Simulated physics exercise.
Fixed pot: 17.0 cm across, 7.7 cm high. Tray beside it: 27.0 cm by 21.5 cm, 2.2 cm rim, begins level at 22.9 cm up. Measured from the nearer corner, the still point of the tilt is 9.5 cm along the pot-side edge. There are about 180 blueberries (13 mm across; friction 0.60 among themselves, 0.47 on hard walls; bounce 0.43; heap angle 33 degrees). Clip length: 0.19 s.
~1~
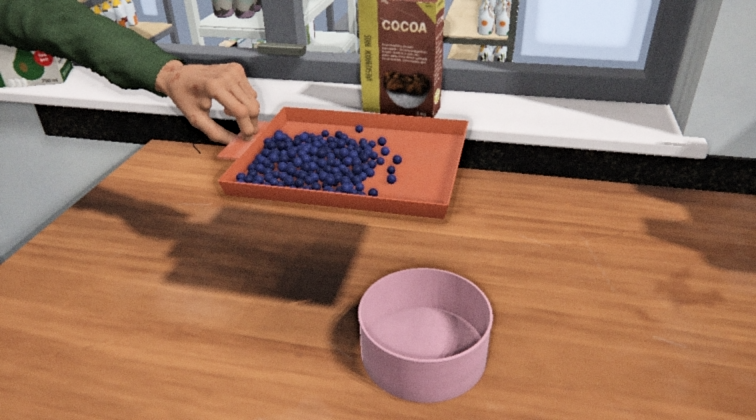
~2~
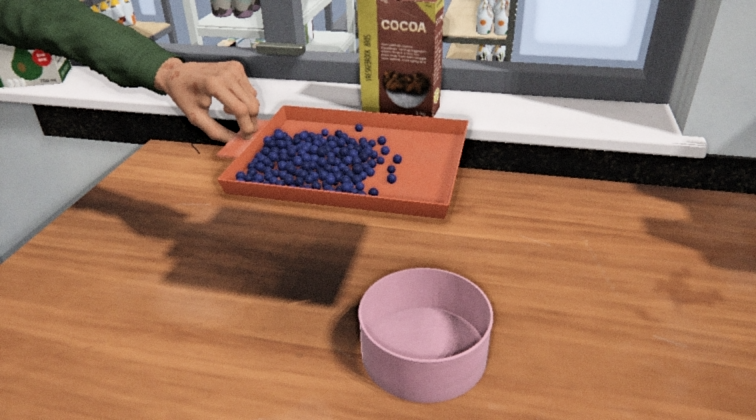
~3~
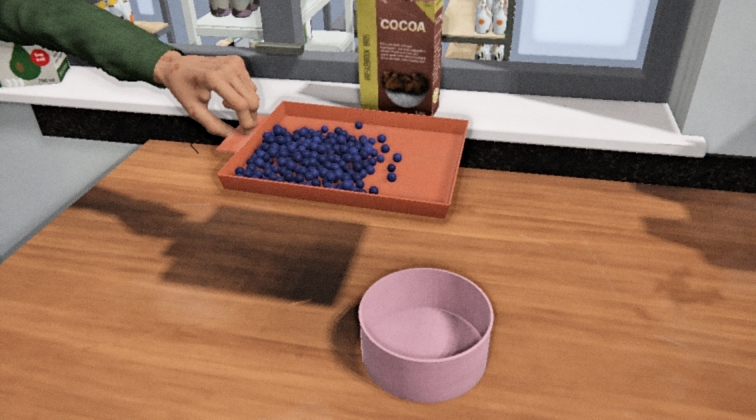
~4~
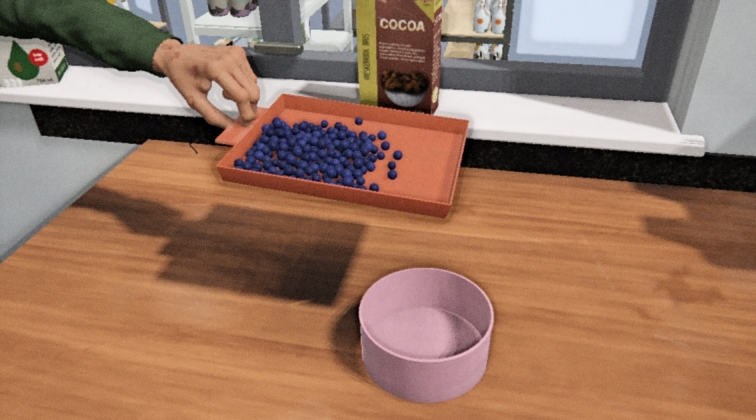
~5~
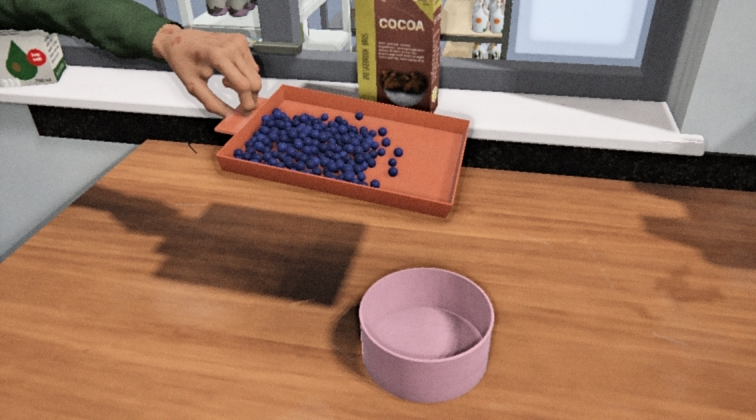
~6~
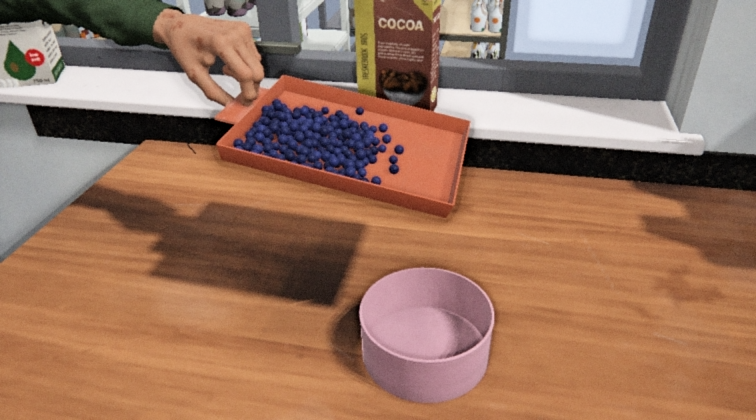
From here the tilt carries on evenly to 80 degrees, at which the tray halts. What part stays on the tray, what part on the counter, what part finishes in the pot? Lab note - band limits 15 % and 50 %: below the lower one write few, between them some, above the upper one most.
Tray = most; counter = some; pot = few.
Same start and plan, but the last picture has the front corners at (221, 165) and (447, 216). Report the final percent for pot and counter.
You'd end with pot at 80 and counter at 5.
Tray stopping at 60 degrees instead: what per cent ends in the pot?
That would be around 0 percent.
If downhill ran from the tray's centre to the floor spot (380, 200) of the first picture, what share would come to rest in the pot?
I'd say close to 20 %.
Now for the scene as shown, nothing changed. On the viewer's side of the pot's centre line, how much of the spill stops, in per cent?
I'd put it at around 0 per cent.
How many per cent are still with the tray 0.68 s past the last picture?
Roughly 80 per cent.
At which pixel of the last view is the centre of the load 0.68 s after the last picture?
Near pixel (456, 153).
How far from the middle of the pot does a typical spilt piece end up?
That comes to near 24 cm.
Then, 0.41 s after the last picture, tilt 44 degrees; the tray holds 100 %, the pot 0 %.
Then, 0.68 s after the last picture, tilt 67 degrees; the tray holds 80 %, the pot 0 %.
Then, 1.05 s after the last picture, tilt 80 degrees; the tray holds 65 %, the pot 0 %.
In the end, tray 65 %, counter 35 %, pot 0 %.
